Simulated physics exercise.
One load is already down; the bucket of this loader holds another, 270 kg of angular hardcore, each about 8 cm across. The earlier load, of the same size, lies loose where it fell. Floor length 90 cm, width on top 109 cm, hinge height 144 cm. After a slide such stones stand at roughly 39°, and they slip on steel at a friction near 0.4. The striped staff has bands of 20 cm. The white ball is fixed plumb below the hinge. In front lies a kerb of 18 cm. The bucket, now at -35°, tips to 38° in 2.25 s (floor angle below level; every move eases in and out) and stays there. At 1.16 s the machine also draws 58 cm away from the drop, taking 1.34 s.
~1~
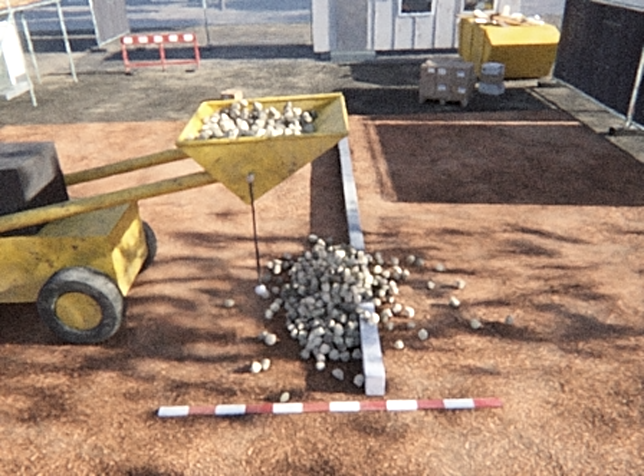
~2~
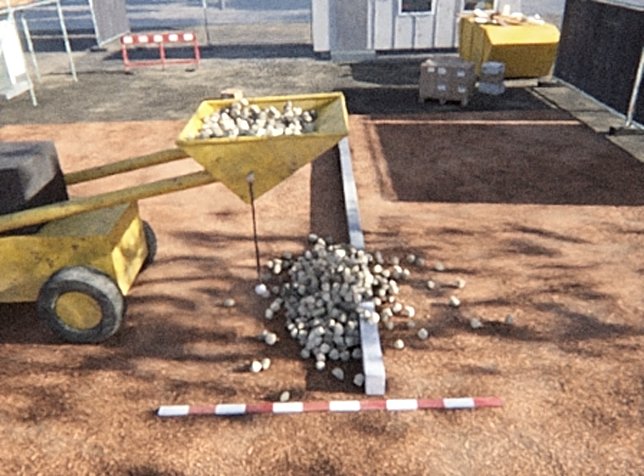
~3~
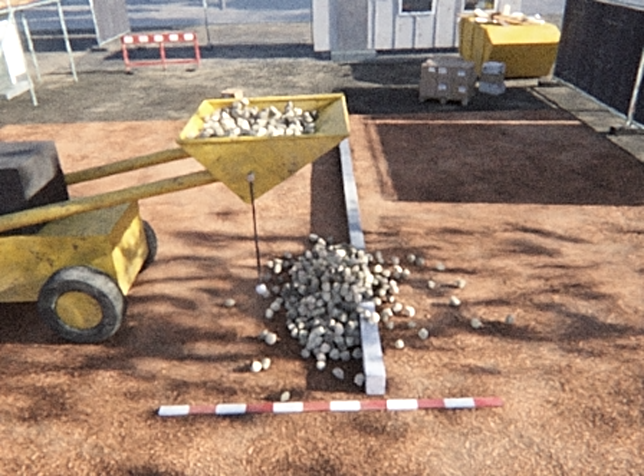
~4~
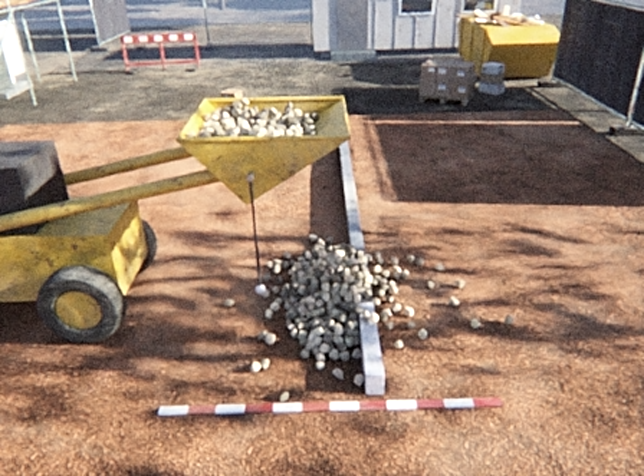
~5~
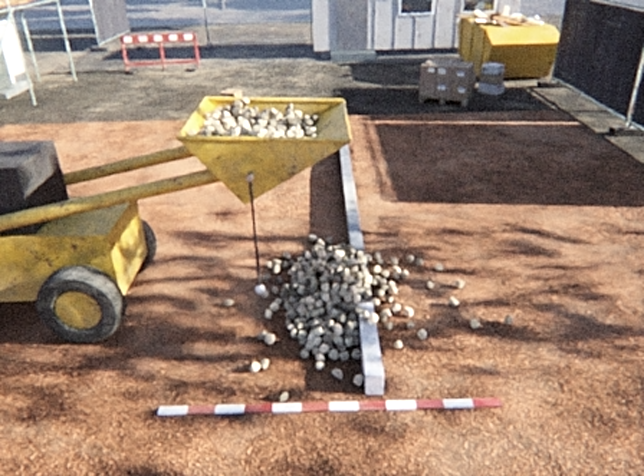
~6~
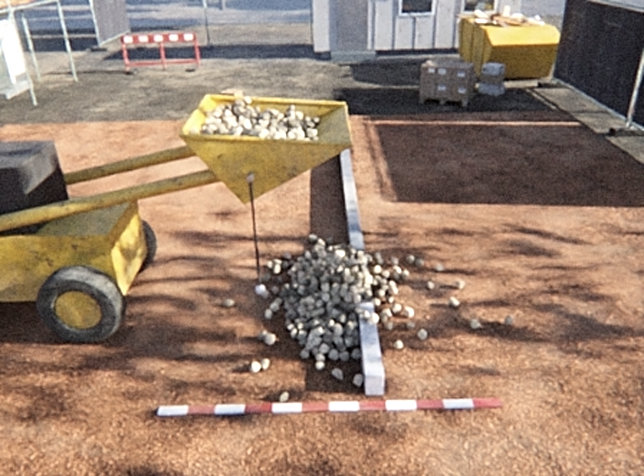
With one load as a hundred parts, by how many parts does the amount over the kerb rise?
About 1 per cent.
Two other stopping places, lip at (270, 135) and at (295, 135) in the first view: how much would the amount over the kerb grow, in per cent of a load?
About 0 and 0 per cent.
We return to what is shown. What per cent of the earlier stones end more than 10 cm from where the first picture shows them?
About 0 per cent.
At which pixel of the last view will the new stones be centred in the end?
Around (293, 286).
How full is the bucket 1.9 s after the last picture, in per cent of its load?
It holds some 25 per cent.
Then, 1.3 s after the last picture the floor is at 27°; in per cent of one load, 97 in the bucket, 95 on this side of the kerb, 8 over the kerb; the foremost stones are at (448, 287).
Then, 1.9 s after the last picture the floor is at 38°; in per cent of one load, 23 in the bucket, 169 on this side of the kerb, 8 over the kerb; the foremost stones are at (448, 287).
Then, 2.5 s after the last picture the floor is at 38°; in per cent of one load, 0 in the bucket, 191 on this side of the kerb, 9 over the kerb; the foremost stones are at (449, 290).
Then, 5.2 s after the last picture the floor is at 38°; in per cent of one load, 0 in the bucket, 191 on this side of the kerb, 9 over the kerb; the foremost stones are at (449, 290). Net gain over the kerb, 1.
